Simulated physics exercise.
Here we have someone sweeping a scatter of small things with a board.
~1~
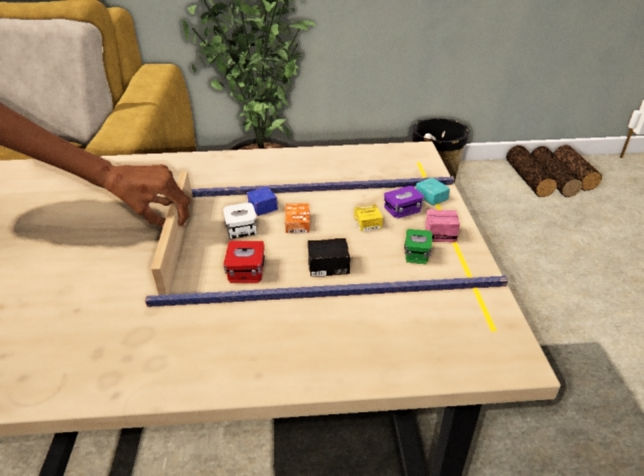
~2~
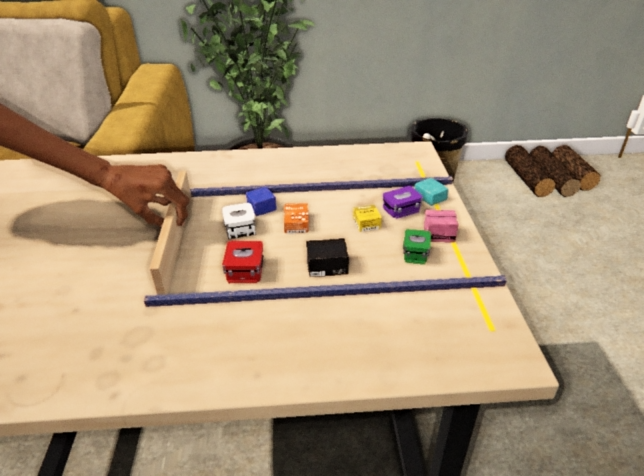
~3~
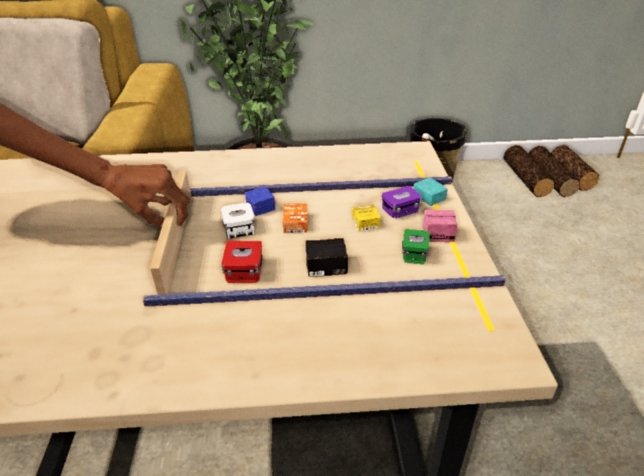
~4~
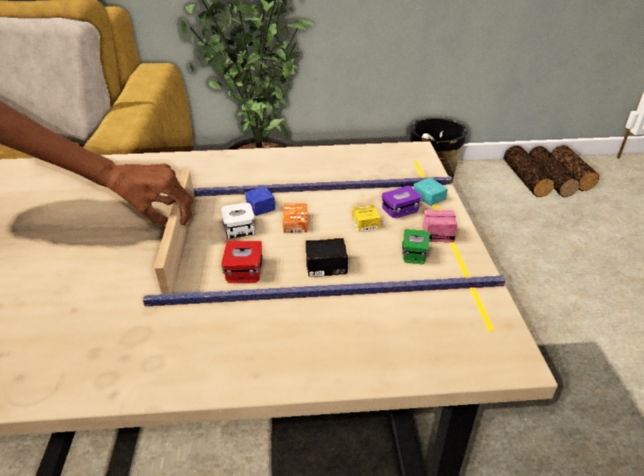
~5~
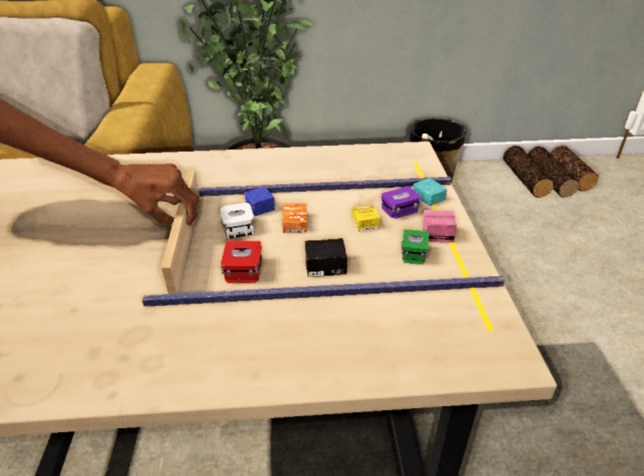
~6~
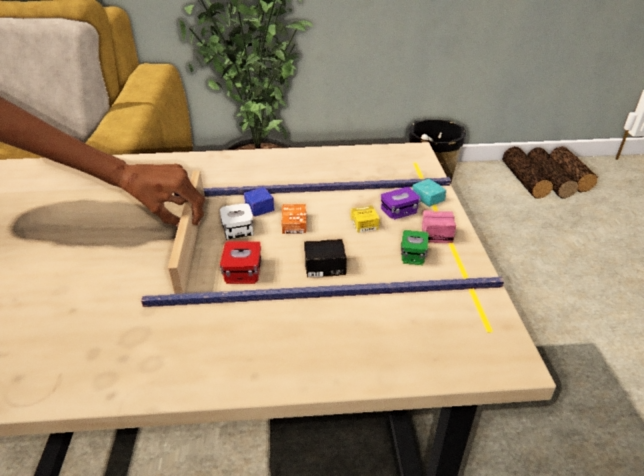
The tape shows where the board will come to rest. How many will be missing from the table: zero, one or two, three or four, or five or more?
In the end the number that fall off is five or more.
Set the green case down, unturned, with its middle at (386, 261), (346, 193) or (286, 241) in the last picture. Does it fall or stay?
In turn it is lost; goes over; remains up.
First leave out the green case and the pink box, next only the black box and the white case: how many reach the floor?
It would be 5 and 5.
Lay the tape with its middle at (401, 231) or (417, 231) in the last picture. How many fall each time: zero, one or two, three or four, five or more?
In that order: Just one or two; three to four.
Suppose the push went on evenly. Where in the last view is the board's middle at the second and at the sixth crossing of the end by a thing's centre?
First at (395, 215), next at (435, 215).
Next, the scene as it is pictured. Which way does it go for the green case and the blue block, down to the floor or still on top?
The green case comes down; the blue block is kept.
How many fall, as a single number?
In all, 7 of them.
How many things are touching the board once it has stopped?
It touches 3.
Soon after, none off yet; turquoise block at rest near (429, 193); pink box at rest near (438, 227); purple case at rest near (400, 204).
Then, none off yet; turquoise block moved a little near (437, 190); pink box moved a little near (454, 227); purple case moved about its own width near (423, 200).
By the end, the number that fall off is five or more; fallen, orange box, black box, yellow box, green case, purple case, pink box and turquoise block.
